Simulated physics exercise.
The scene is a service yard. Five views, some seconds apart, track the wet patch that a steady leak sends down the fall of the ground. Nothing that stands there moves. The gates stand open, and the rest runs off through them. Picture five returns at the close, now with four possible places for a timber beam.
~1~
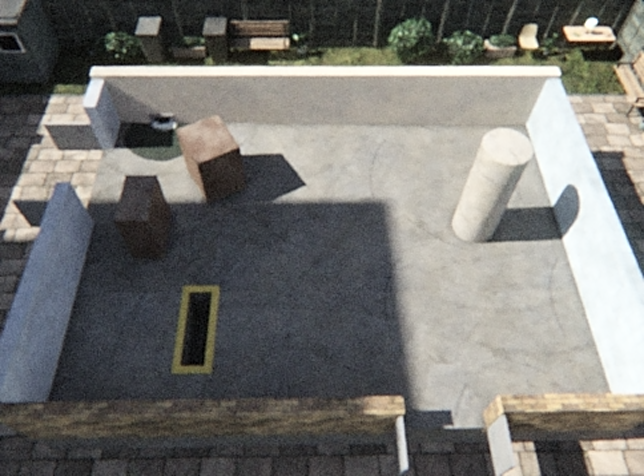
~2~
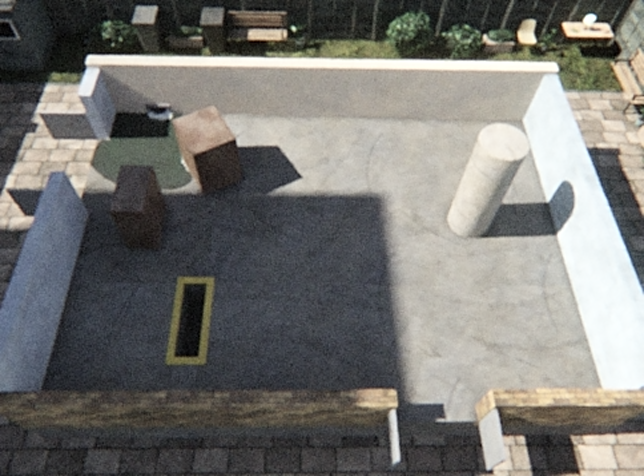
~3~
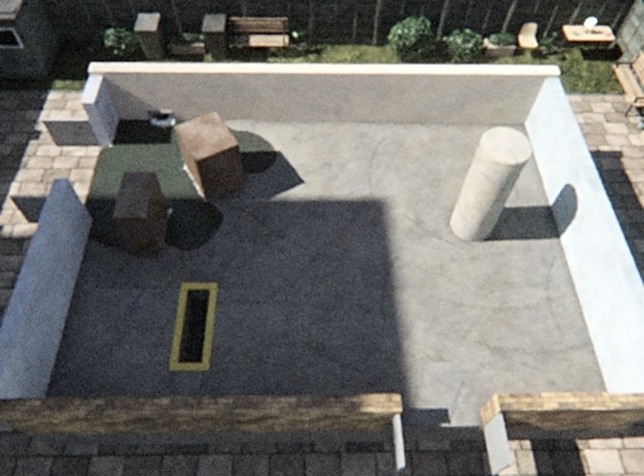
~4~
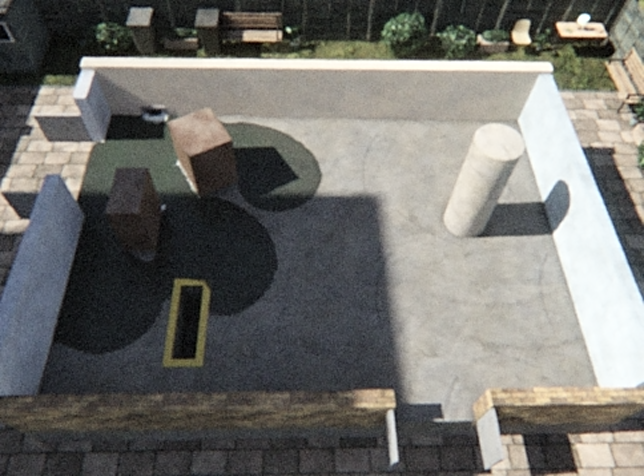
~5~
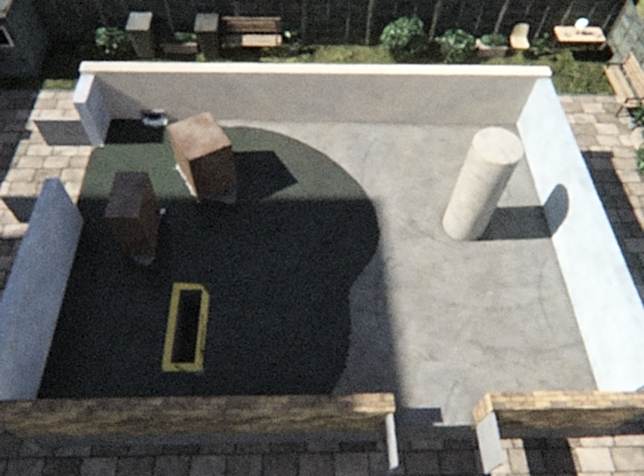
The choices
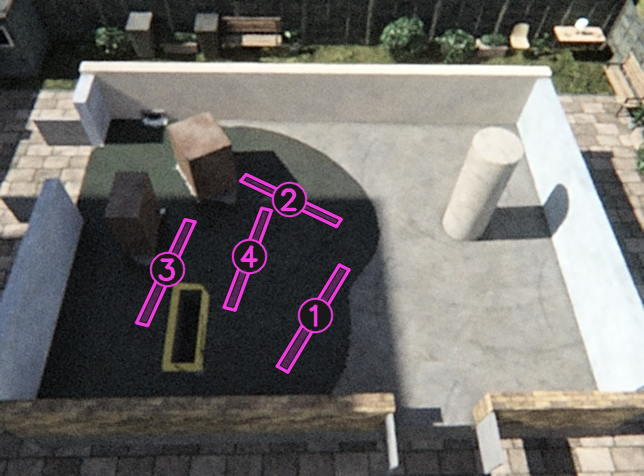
Walled yard with dark water spreading from the far left corner around two brown blocks, then surrounding a yellow-edged drain.
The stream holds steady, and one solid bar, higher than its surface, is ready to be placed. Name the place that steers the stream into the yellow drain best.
Best: 4.
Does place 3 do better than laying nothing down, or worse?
Worse.
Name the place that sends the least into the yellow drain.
That is place 3.
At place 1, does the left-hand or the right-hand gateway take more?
More leaves on the right.
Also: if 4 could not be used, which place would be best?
That is place 1.
On the marked copy, 1 from (282, 369) to (344, 267); 2 from (243, 177) to (338, 222); 3 from (142, 324) to (190, 220); 4 from (229, 308) to (266, 209).
Choosing 1, about 26 % of the stream runs into the yellow drain, about 66 % out by the gates.
Choosing 2, about 14 % of the stream runs into the yellow drain, about 80 % out by the gates.
Choosing 3, about 4 % of the stream runs into the yellow drain, about 89 % out by the gates.
Choosing 4, about 33 % of the stream runs into the yellow drain, about 58 % out by the gates.
